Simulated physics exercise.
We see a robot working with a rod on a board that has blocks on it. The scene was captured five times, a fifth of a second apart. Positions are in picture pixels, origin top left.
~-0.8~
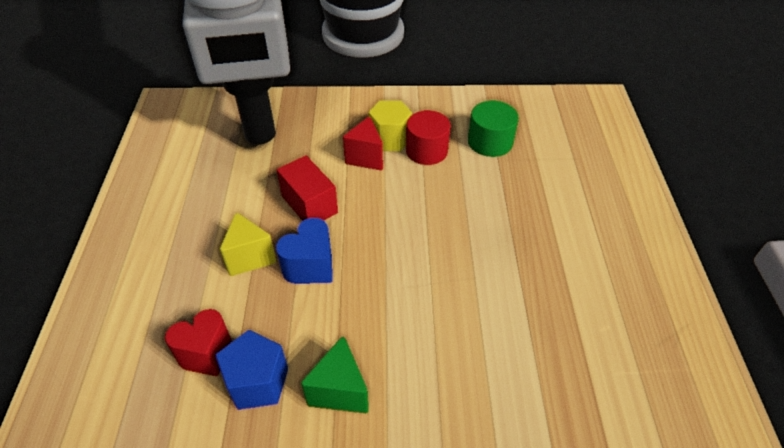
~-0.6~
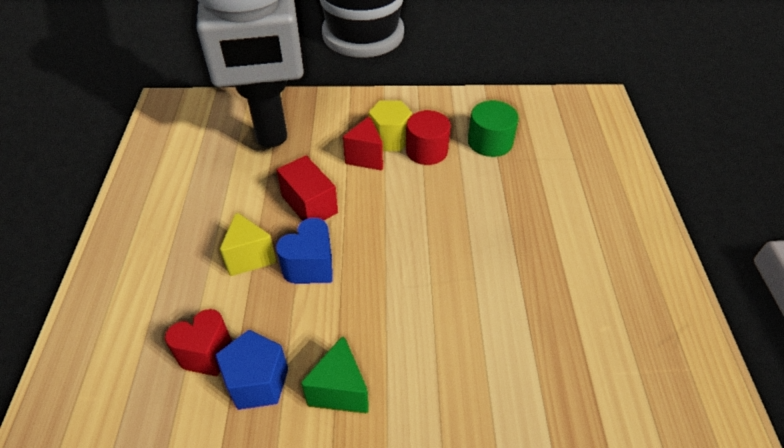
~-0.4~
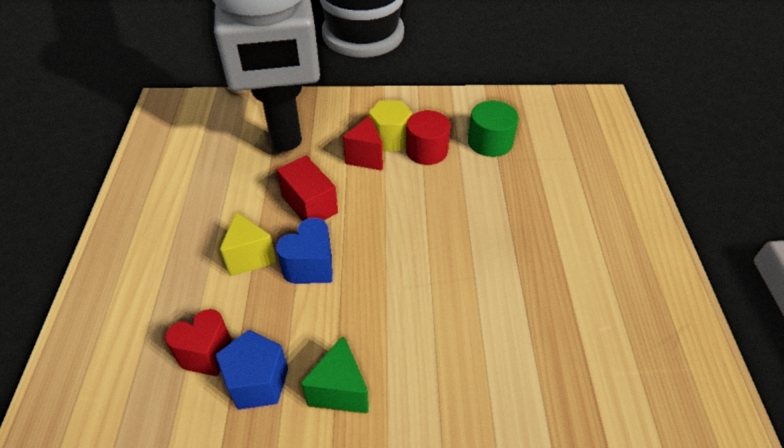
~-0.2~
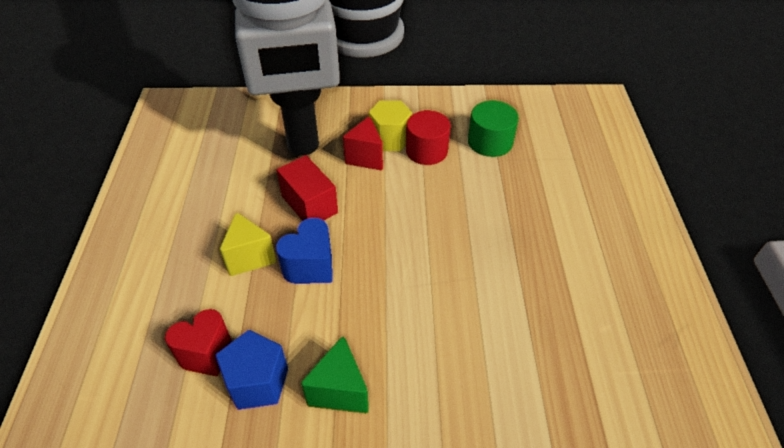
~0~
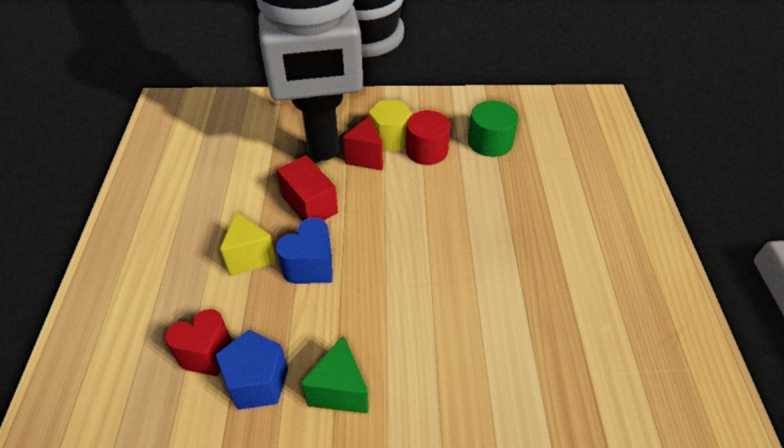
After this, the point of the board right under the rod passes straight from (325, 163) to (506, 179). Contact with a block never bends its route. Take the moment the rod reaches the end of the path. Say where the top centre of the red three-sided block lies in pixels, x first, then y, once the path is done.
So, by the moment the path ends, you'll find the top centre of the red three-sided block at (428, 124).
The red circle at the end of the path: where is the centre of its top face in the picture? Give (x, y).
The answer is (457, 110).
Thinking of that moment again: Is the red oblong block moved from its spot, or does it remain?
It is untouched.
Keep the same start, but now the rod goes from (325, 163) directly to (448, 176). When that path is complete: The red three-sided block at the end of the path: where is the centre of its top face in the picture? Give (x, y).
It should be at about (416, 126).
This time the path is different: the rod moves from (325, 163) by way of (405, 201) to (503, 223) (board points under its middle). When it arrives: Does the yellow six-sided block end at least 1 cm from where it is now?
That would be a no.
The first path, step by step. One third of the way, rod (385, 154); red three-sided block (412, 131), turned 80° anticlockwise; red circle (451, 117).
Two thirds of the way, rod (447, 160); red three-sided block (428, 124); red circle (457, 110); green circle (502, 113).
At the end, rod (509, 166); red oblong block still; red three-sided block (428, 124), turned 120° anticlockwise; yellow six-sided block still; red circle (457, 110); green circle (502, 113).
